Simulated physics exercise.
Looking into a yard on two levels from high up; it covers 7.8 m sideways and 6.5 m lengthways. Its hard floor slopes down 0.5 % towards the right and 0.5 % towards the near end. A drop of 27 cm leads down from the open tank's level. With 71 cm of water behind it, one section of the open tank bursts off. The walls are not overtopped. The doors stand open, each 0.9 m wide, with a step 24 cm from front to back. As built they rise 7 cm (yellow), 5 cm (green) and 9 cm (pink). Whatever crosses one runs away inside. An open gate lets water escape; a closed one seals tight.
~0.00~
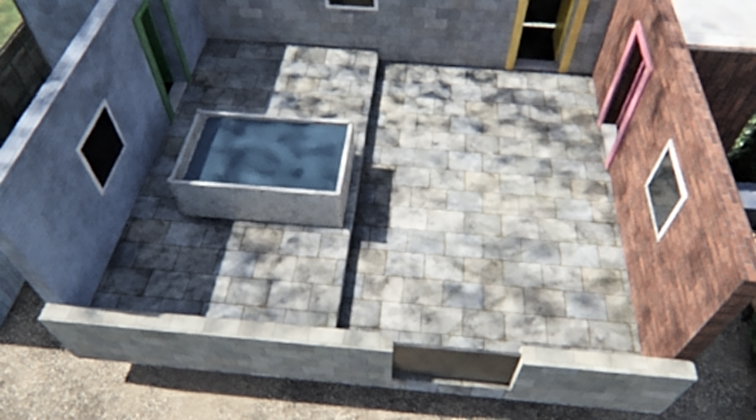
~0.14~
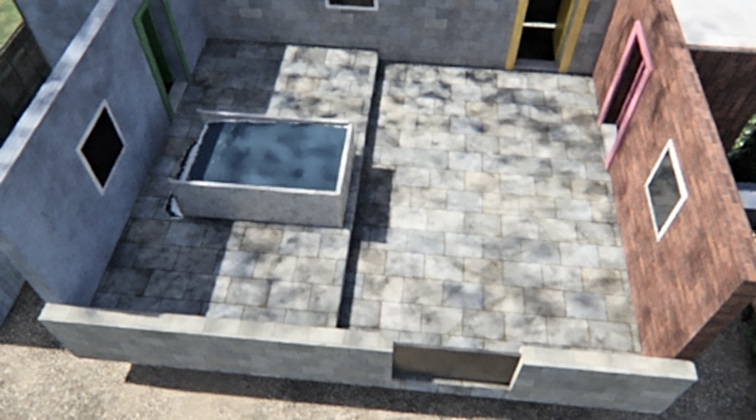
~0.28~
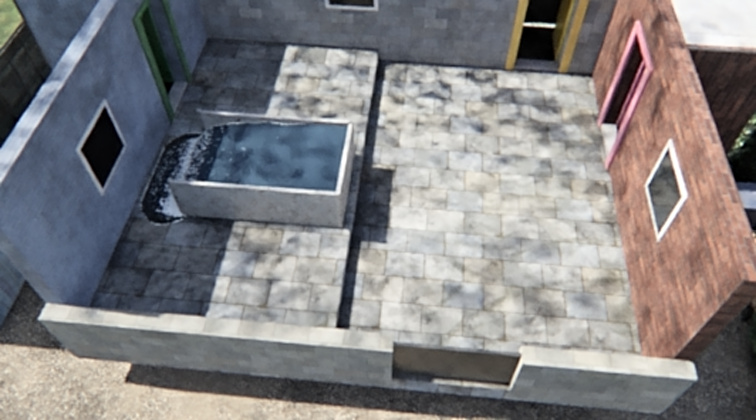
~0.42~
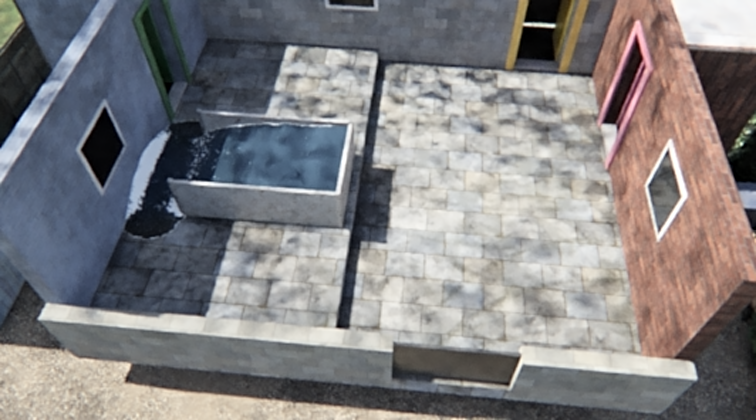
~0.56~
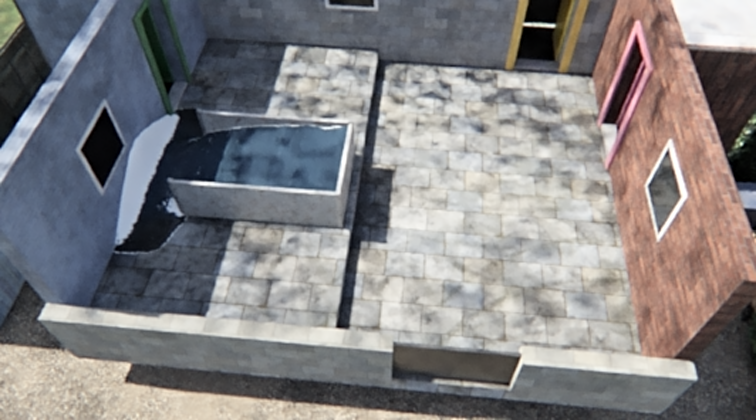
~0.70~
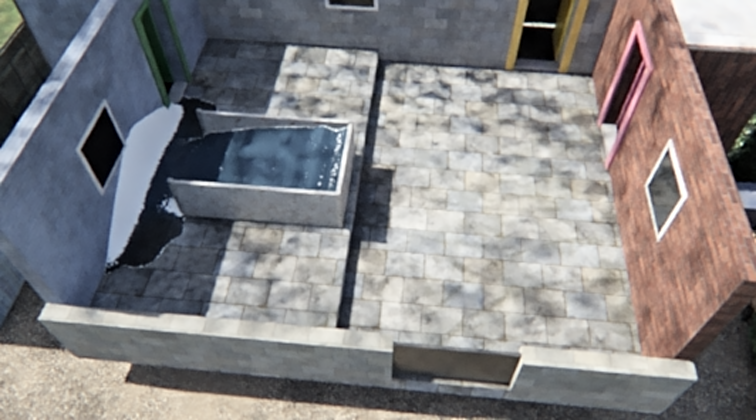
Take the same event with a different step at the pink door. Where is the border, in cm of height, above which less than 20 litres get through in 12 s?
Some 7.5 cm above the ground.
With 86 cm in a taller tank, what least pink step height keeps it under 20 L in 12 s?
About 10.0 cm.
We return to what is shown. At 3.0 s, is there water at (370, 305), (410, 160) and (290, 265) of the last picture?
In turn: Under water, not reached, wet.
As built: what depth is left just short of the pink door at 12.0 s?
Some 7.0 cm.
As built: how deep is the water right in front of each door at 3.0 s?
Depths in cm: Yellow 0, green 10, pink 0.
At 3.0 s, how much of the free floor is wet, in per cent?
Near 35 per cent is wet.
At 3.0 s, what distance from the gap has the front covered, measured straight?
Some 5.0 m out.
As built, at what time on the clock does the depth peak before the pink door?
Around 8.0 s.
After 1.4 s water covers 15 % of the floor, deepest (50 cm) near (158, 178); it has not reached the pink door.
After 3.0 s water covers 35 % of the floor, deepest (34 cm) near (83, 324); it has not reached the pink door.
After 12.0 s water covers 95 % of the floor, deepest (10 cm) near (484, 370); 7 cm at the pink door, 8 litres in over its 9 cm step.
At the pink door as built, the water arrived by 5.5 s and peaked near 12 cm at 7.8 s.
With a step of 6.5 cm, 33 litres would have come in within the 12 s; with 8.5 cm, 11 litres. So under 20 litres takes about 7.5 cm.
